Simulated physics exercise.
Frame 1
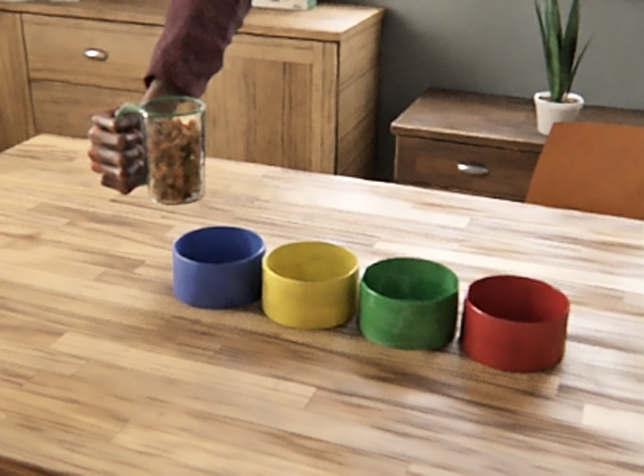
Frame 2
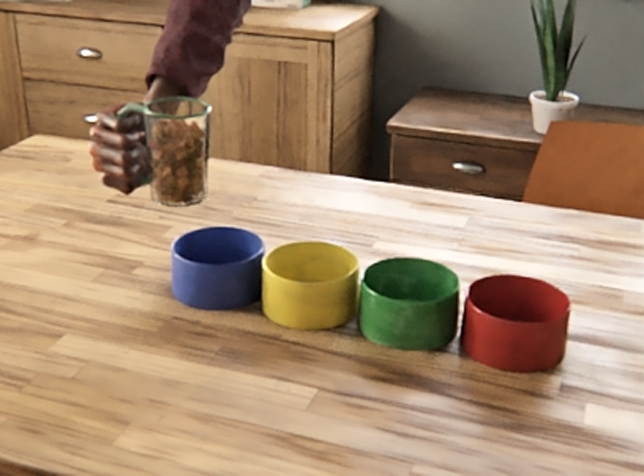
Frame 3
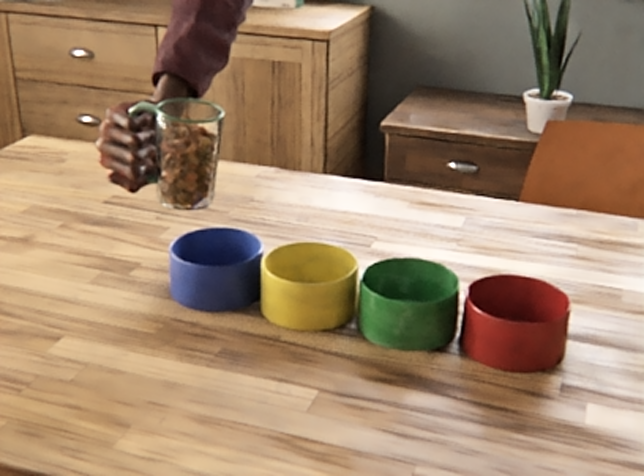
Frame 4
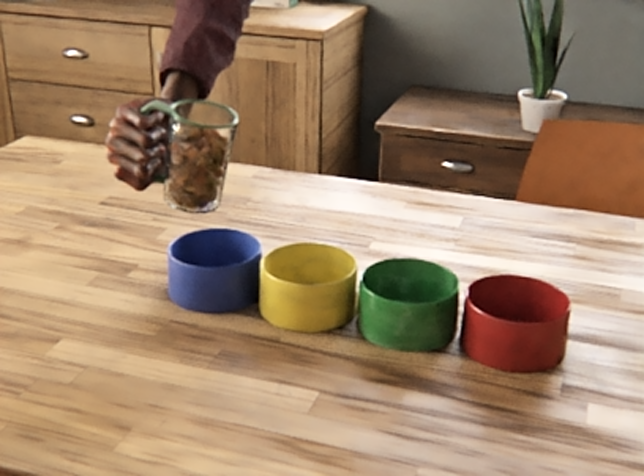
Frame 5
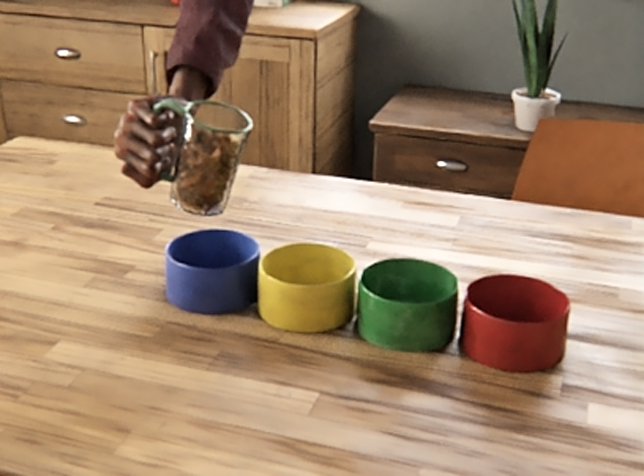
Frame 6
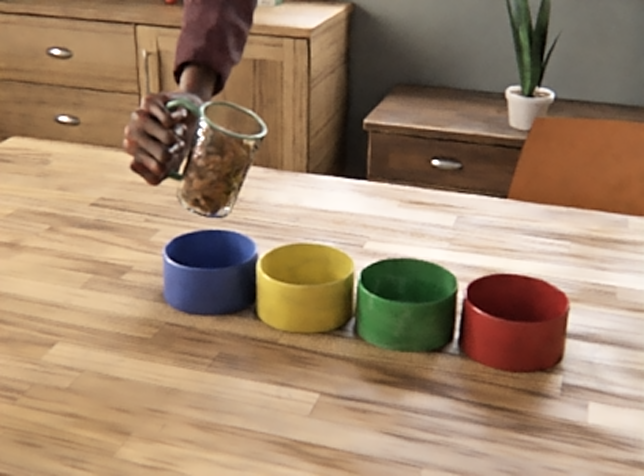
A hand moves a clear cup of brown bits slightly right, tilting it near four colored bowls.
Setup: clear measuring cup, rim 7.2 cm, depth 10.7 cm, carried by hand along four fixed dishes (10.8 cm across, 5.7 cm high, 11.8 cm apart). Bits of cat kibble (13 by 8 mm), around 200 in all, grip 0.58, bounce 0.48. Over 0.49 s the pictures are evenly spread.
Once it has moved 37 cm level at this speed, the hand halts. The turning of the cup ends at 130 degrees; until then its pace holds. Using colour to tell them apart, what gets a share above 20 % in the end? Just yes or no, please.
In short: Red yes, blue no, green no, yellow no, counter no.
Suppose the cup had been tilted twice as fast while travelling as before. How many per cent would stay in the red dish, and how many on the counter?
Red 0; counter 0.
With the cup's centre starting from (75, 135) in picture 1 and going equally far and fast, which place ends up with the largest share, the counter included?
Top spot: Green.
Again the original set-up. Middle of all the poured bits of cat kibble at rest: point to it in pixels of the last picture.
When it all comes to rest, the middle is near (525, 329).
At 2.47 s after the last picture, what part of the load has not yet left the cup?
Estimate: Some 0 %.
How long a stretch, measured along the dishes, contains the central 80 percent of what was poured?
Length: Approx. 6 cm.
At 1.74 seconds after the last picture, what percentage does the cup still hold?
Load share: Near 95 percent.
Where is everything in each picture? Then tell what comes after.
The first frame shows cup at (175, 151), tilt 0 degrees, lip at (200, 110), moved 0.0 cm; middle of the pieces at (174, 158); blue dish at (219, 245); yellow dish at (311, 261); green dish at (410, 279); red dish at (517, 298).
The second frame shows cup at (178, 153), tilt 2 degrees, lip at (206, 112), moved 0.6 cm; middle of the pieces at (177, 159).
The third frame shows cup at (188, 155), tilt 7 degrees, lip at (220, 118), moved 2.1 cm; middle of the pieces at (186, 161).
The fourth frame shows cup at (198, 158), tilt 11 degrees, lip at (234, 124), moved 3.7 cm; middle of the pieces at (195, 163).
The fifth frame shows cup at (208, 160), tilt 16 degrees, lip at (248, 129), moved 5.2 cm; middle of the pieces at (205, 165).
The sixth frame shows cup at (219, 162), tilt 21 degrees, lip at (263, 135), moved 6.7 cm; middle of the pieces at (214, 166); blue dish at (211, 249); yellow dish at (306, 264); green dish at (408, 280); red dish at (516, 298).
Then, 1.05 s after the last picture, tilt 71 degrees; cup holds 100 %.
Then, 1.74 s after the last picture, tilt 105 degrees; cup holds 95 %, red 5 %.
Then, 2.47 s after the last picture, tilt 130 degrees; cup holds 0 %, red 95 %.
In the end, red 95 %, blue 0 %, green 0 %, yellow 0 %, counter 5 %.
